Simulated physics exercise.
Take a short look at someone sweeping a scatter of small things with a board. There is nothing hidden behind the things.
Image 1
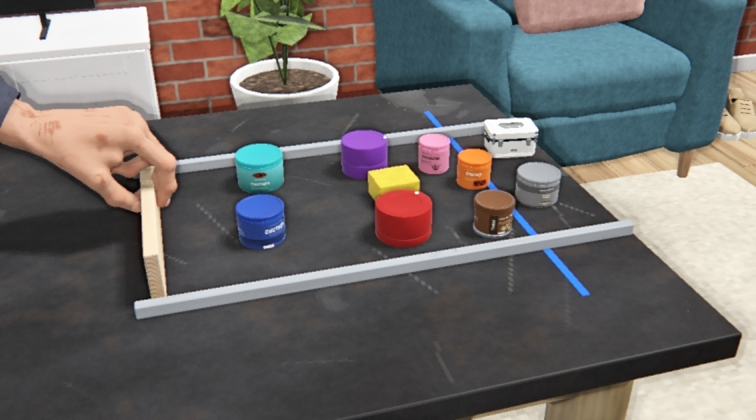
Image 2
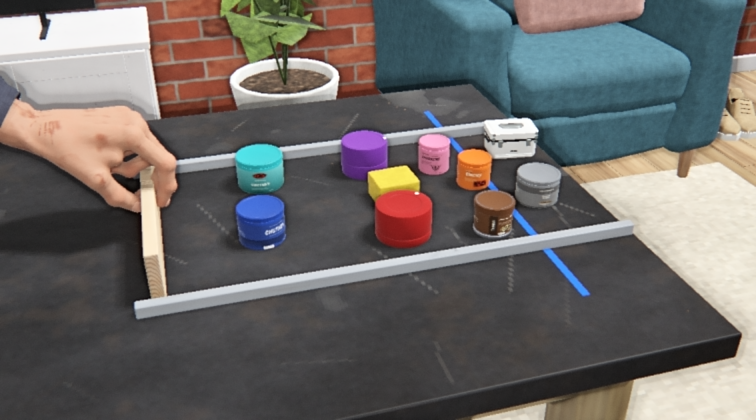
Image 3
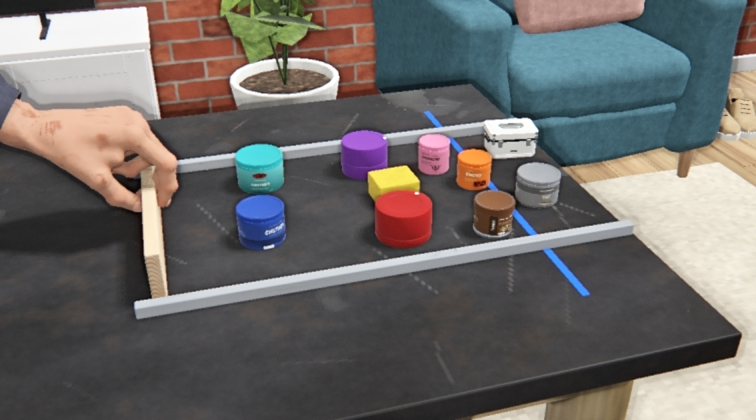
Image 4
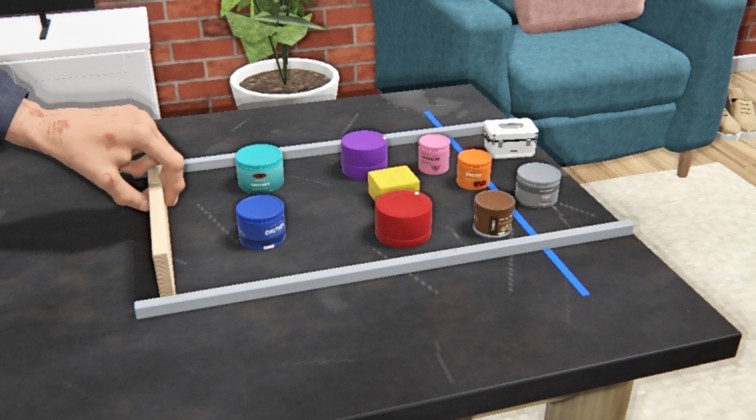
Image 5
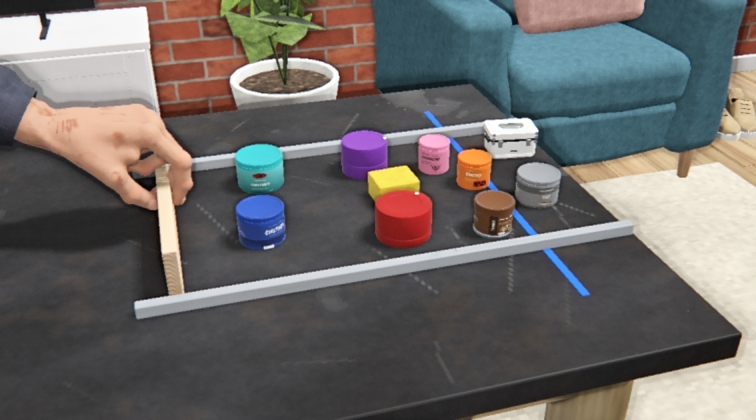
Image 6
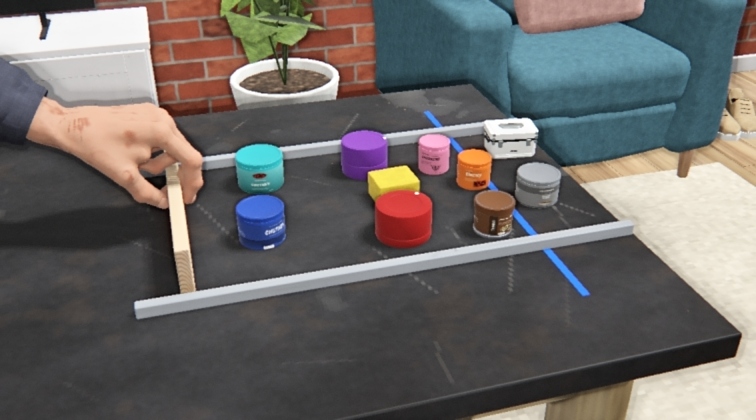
A hand holds a wooden board upright at the left end of two pale rails on a dark table, barely moving at first. It then slides the board a short way right, toward the blue and teal tubs, while all the scattered containers and the yellow block stay still.
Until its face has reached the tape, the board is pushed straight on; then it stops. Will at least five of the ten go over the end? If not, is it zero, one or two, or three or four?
I predict exactly one or two will slip off.
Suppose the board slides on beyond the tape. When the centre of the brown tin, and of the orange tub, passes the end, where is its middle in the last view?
(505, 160) and (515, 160), more or less.
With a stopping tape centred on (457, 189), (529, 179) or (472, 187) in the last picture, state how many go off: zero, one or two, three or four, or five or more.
Lab note - count at each position: None; at least five; either one or two.
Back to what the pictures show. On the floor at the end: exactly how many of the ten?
1.
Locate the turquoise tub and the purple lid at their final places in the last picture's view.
The first near (481, 136), the second near (514, 126).
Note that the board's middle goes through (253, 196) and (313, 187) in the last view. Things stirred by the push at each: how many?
In order, the tallies are 2 and 3.
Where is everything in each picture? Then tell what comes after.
White case (510, 138); grey tub (538, 185); orange tub (474, 170); board (151, 210); tape (490, 184), in the first frame.
Grey tub (538, 186); brown tin (494, 214), in the second frame.
Orange tub (474, 170); yellow block (394, 187), in the third frame.
White case (510, 139); pink tub (434, 155), in the fourth frame.
Grey tub (538, 186); board (167, 208), in the fifth frame.
White case (510, 139); grey tub (538, 186); orange tub (474, 170); board (177, 206); tape (490, 184), in the sixth frame.
A little later, none off yet; white case at rest near (510, 139); grey tub at rest near (538, 186); orange tub at rest near (474, 170).
When it is over, the number that fall off is one or two; down, white case.
